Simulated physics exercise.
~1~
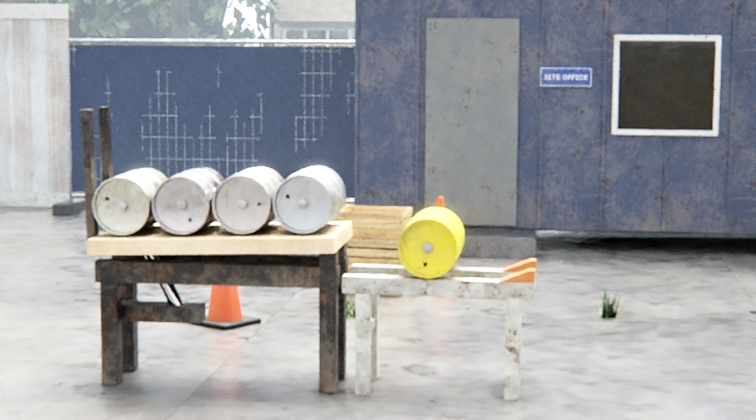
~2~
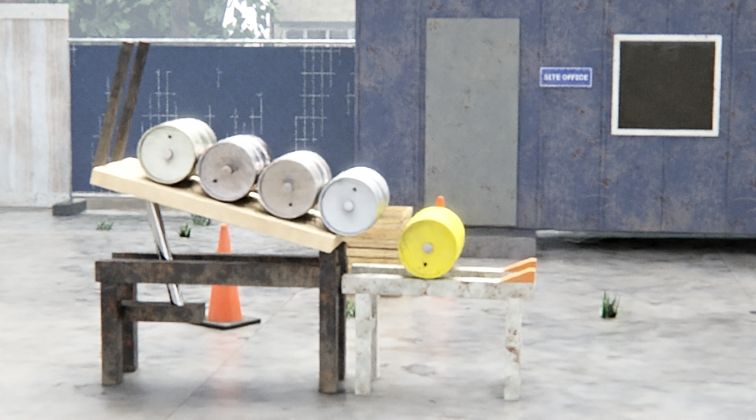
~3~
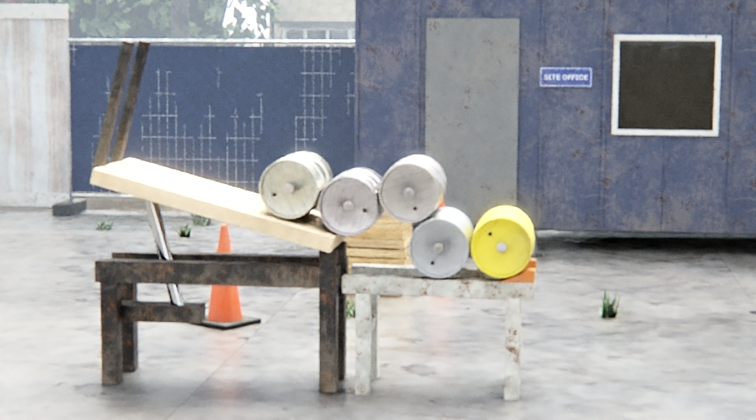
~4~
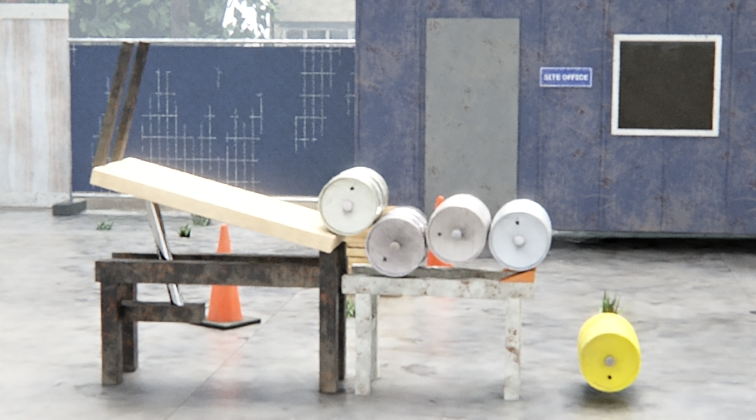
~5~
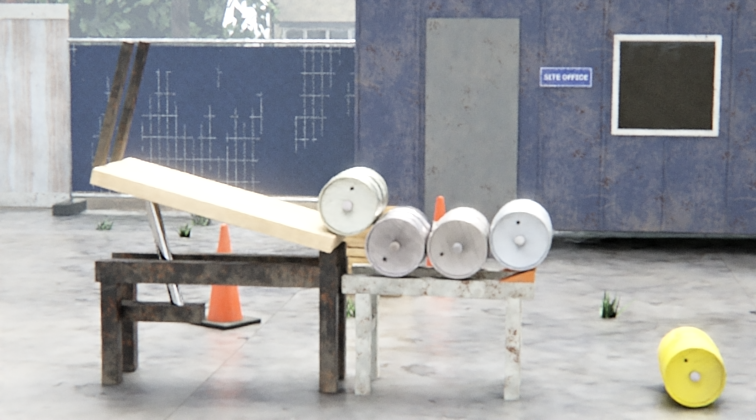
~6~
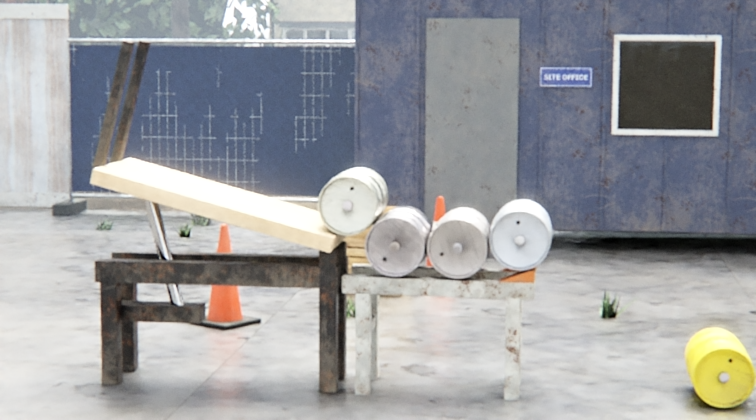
In the video, a wooden deck holding four silvery kegs tilts up at its left side, and the kegs roll down onto a lower rack, pushing a yellow keg over the stop; it drops to the ground and rolls right, while the four silvery kegs stay bunched together.
